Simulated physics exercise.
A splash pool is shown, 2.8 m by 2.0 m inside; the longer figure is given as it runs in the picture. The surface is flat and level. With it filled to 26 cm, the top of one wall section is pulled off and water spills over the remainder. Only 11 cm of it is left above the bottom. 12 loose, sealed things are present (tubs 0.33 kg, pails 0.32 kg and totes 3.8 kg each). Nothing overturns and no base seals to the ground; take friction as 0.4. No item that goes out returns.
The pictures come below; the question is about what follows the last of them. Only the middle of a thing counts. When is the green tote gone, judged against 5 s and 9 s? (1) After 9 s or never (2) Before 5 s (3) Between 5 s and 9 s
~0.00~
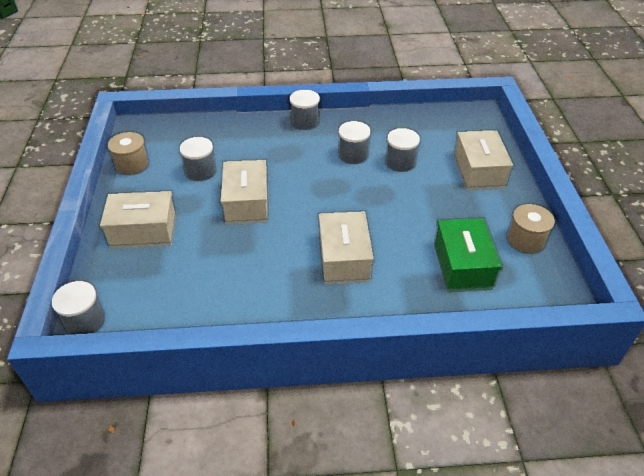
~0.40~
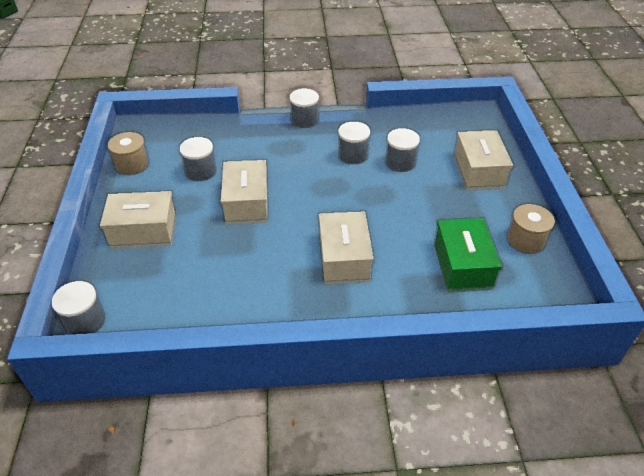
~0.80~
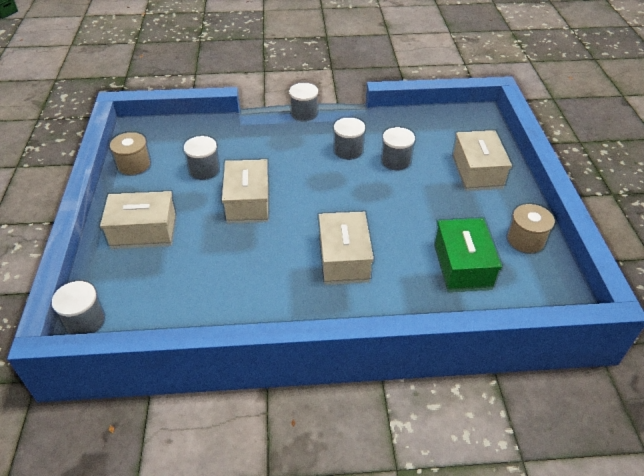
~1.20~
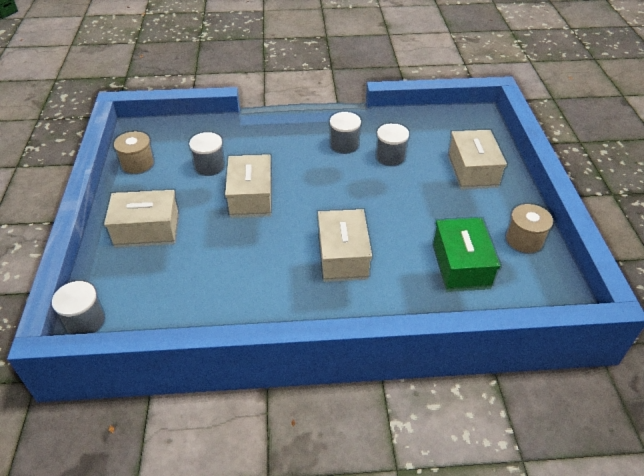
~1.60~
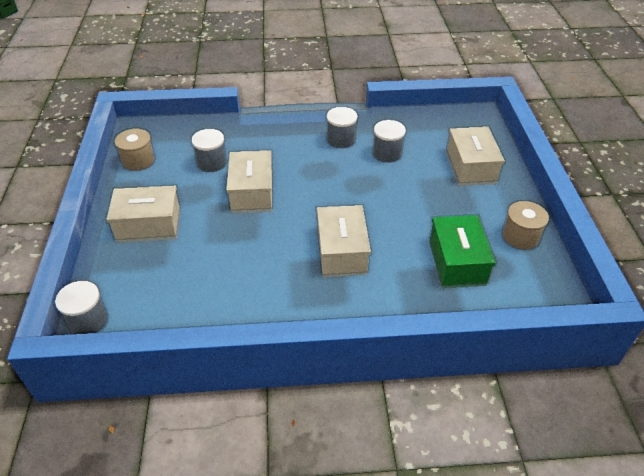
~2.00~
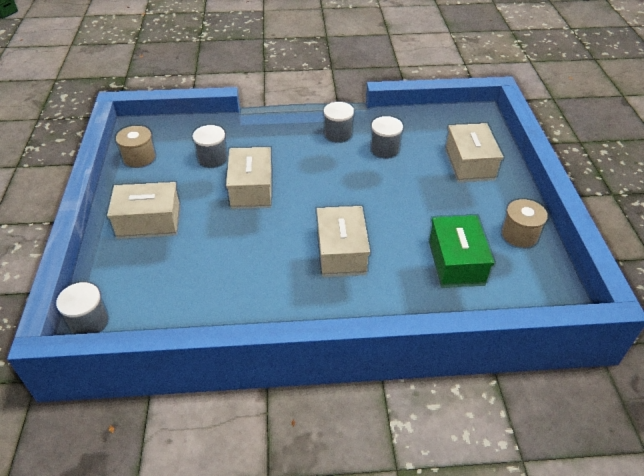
1, after 9 s or never.
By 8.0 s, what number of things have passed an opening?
2 in total.
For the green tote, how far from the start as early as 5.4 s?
Some 10 cm from the start.
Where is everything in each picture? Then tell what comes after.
The first picture shows the green tote at (469, 243), afloat; 26 cm deep round most things; 0 of 12 have shifted.
The second picture shows the green tote at (469, 243) floats; about 1420 L in view; 1 of 12 have shifted.
The third picture shows the green tote at (469, 243), afloat; about 1400 L in view; 2 of 12 have shifted.
The fourth picture shows the green tote at (467, 242), afloat; 25 cm deep round most things; 5 of 12 have shifted.
The fifth picture shows the green tote at (463, 239), afloat, 5 cm from its start; about 1340 L in view; 9 of 12 have shifted.
The sixth picture shows the green tote at (462, 239), afloat, 6 cm from its start; about 1320 L in view; 11 of 12 have shifted.
After 2.8 s the green tote is near (462, 239), 0.1 m from its start, afloat; 1 of 12 are out; 11 afloat.
After 5.4 s the green tote is near (453, 234), 0.1 m from its start, afloat; 1 of 12 are out; 11 afloat.
After 8.0 s the green tote is near (451, 230), 0.2 m from its start, afloat; 2 of 12 are out; 10 afloat.
After 12.0 s the green tote is near (444, 225), 0.2 m from its start, afloat; 3 of 12 are out; 9 afloat.
